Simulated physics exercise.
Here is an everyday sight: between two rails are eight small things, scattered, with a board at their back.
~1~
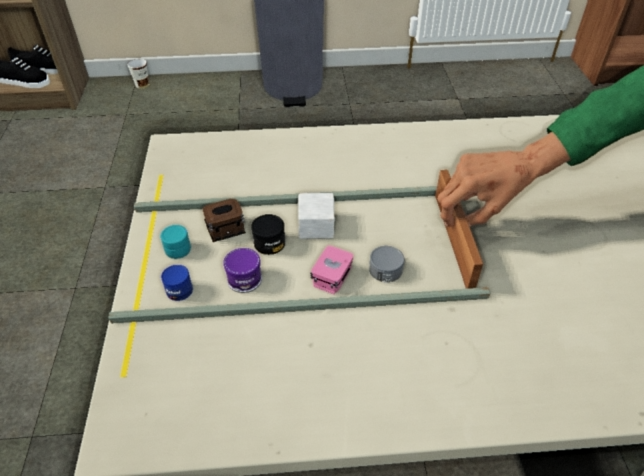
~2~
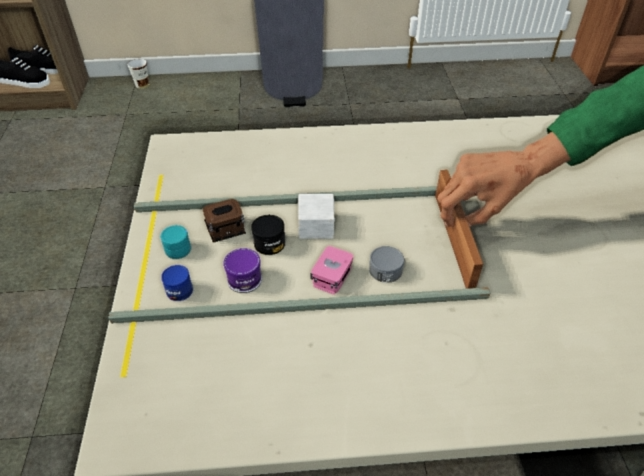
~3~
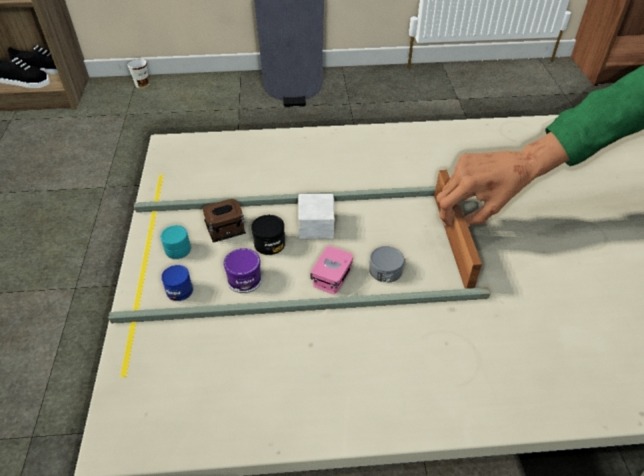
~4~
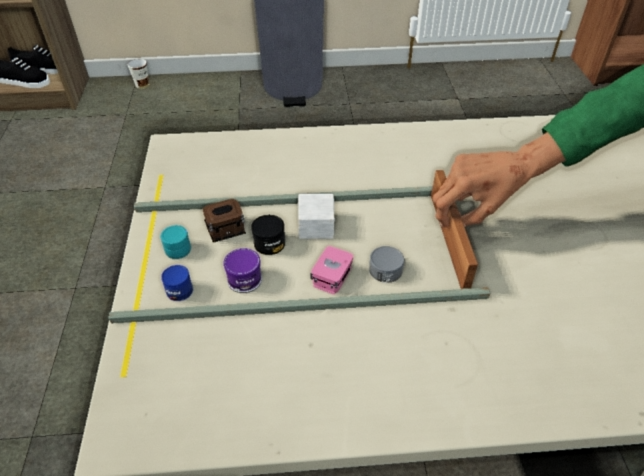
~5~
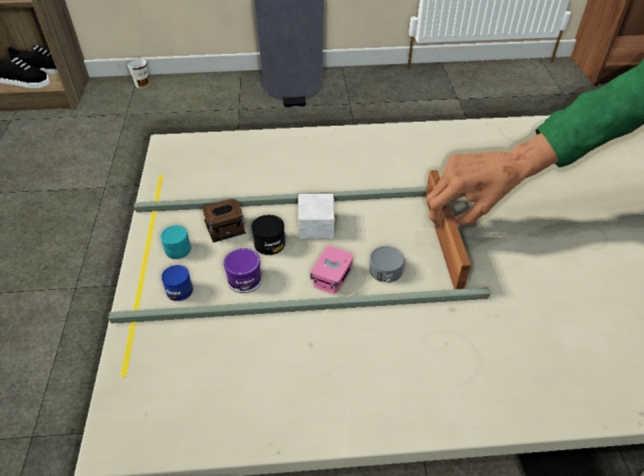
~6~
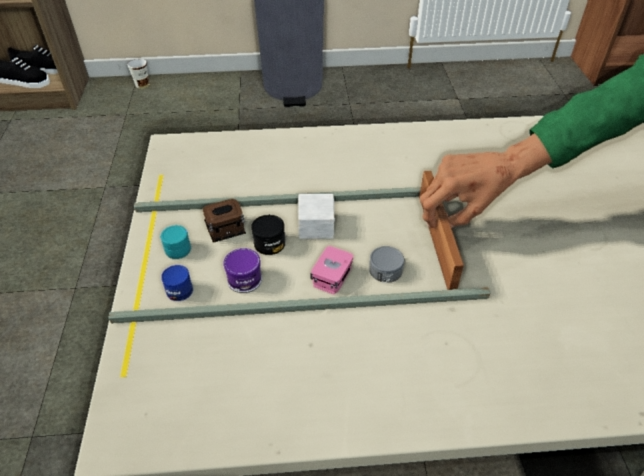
A hand in a green sleeve held a wooden board upright between two rails, then slid it slightly left toward eight small tubs, tins and blocks, which stayed still on the pale table.
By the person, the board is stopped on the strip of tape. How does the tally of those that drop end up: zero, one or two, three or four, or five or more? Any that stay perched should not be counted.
Tally: Over four.
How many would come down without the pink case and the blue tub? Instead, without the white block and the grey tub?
In the first try 3, in the other 3.
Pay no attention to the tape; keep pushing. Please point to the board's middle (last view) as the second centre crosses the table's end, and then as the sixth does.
First: Around (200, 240). Next: Around (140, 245).
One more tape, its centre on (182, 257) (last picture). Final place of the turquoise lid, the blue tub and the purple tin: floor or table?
In that case the turquoise lid does not drop, the blue tub tips off, the purple tin tips off.
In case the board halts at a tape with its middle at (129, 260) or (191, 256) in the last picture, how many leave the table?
You'd get 8 the first time and 2 the second.
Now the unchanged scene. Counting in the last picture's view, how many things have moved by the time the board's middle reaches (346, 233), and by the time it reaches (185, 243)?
2 at one spot and 8 at the other.
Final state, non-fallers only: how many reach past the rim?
It would come to 3.
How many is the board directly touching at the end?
3.
Soon after, none off yet; turquoise lid at rest near (176, 242); blue tub at rest near (178, 283); brown case at rest near (224, 220).
By the end, the number that fall off is five or more; fallen, pink case, purple tin, brown case, blue tub and turquoise lid.
